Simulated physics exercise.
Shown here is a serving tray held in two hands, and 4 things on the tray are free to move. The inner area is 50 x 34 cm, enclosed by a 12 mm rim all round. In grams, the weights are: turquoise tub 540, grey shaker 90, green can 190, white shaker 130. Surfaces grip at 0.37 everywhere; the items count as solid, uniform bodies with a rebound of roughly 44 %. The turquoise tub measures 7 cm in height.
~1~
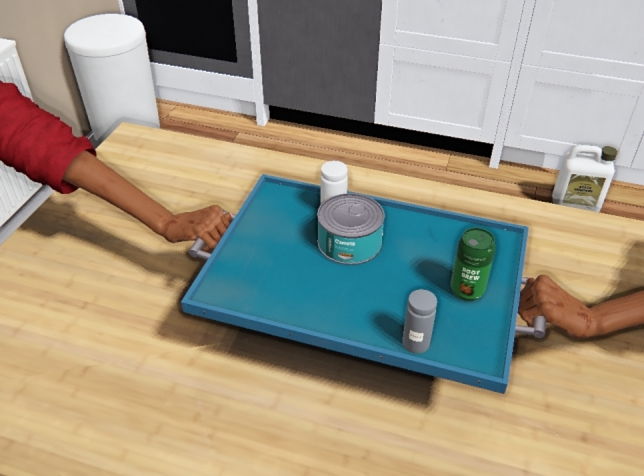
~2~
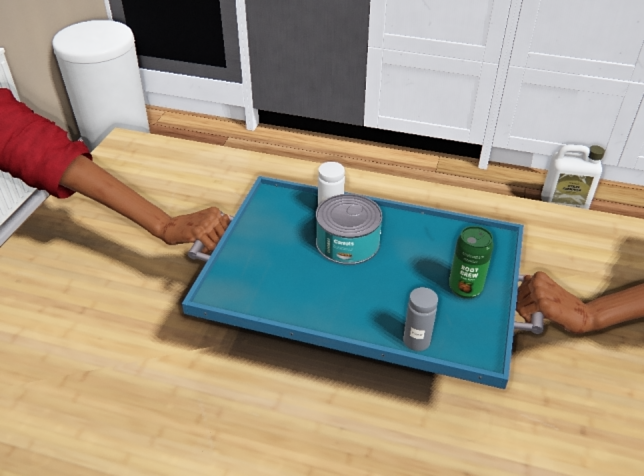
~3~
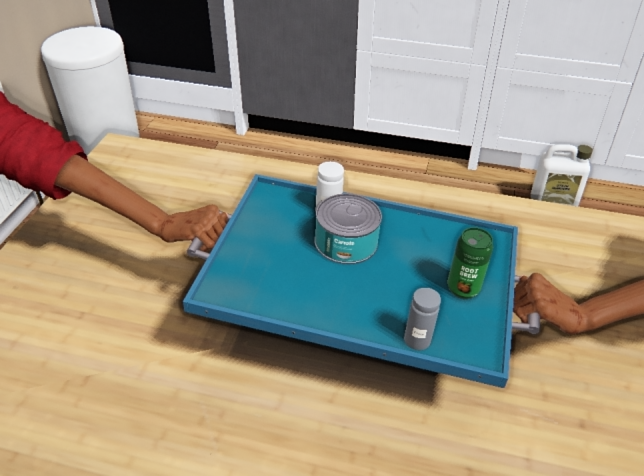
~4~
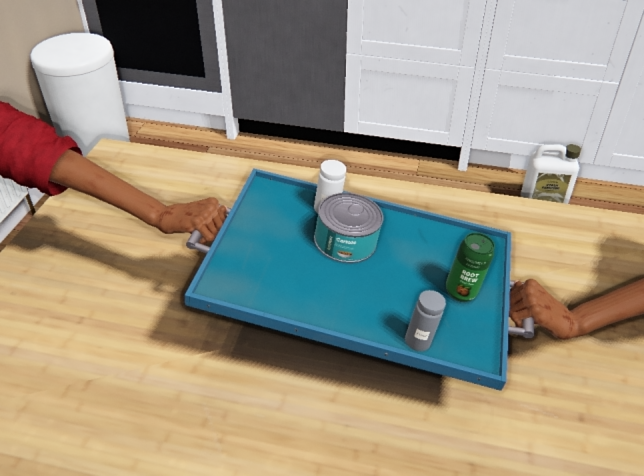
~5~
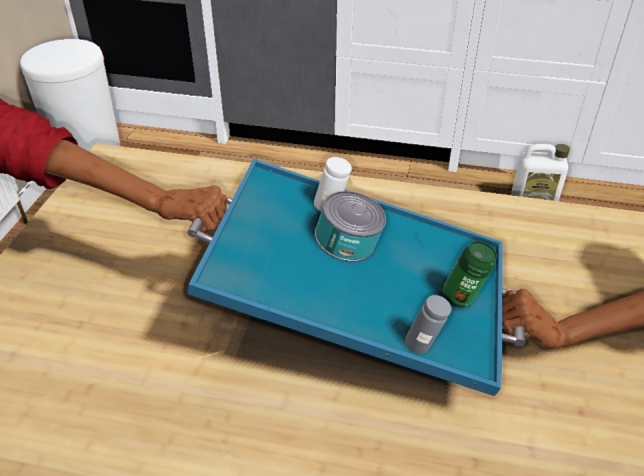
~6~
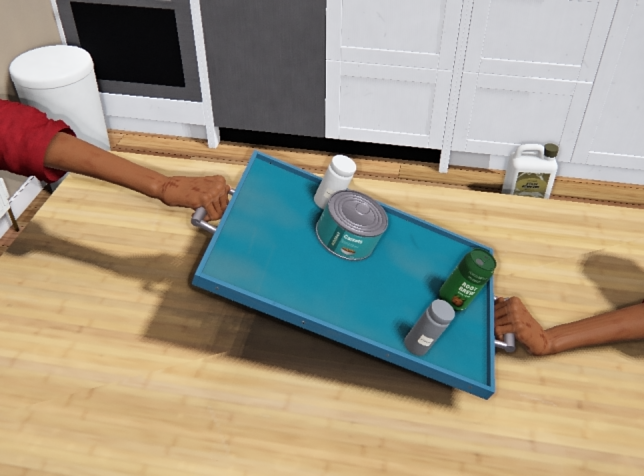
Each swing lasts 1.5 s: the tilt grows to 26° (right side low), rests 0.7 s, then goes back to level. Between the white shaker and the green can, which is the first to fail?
It is the second one.
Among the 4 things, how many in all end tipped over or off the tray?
The answer: 3.
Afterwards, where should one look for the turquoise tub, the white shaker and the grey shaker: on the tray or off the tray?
Afterwards, the turquoise tub stays on its support, the white shaker leaves its support, and the grey shaker leaves its support.
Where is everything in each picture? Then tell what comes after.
The first picture shows tray level; white shaker (334, 190); green can (472, 266).
The second picture shows tray level; turquoise tub (348, 229); grey shaker (420, 320).
The third picture shows tilt 3°, right edge down; turquoise tub (348, 228); grey shaker (422, 319).
The fourth picture shows tilt 7°, right edge down; turquoise tub (348, 227); grey shaker (425, 321).
The fifth picture shows tilt 14°, right edge down; turquoise tub (350, 226); grey shaker (427, 325).
The sixth picture shows tilt 20°, right edge down; white shaker (335, 183); green can (466, 281).
Then, 0.70 s after the last picture, tilt 26°, right edge down; green can now off the tray; white shaker slid 17 cm near (419, 222); grey shaker tipped 39° from how it sat.
Then, 1.40 s after the last picture, tilt 25°, right edge down; grey shaker and white shaker now off the tray; turquoise tub slid 23 cm.
At rest, off the tray, grey shaker, green can and white shaker; not toppled but over 5 cm from the start, turquoise tub. Seen from the same camera at the end, white shaker near (595, 314), green can near (535, 332). White shaker went 1.00 s after the last picture; green can went 0.60 s after the last picture.
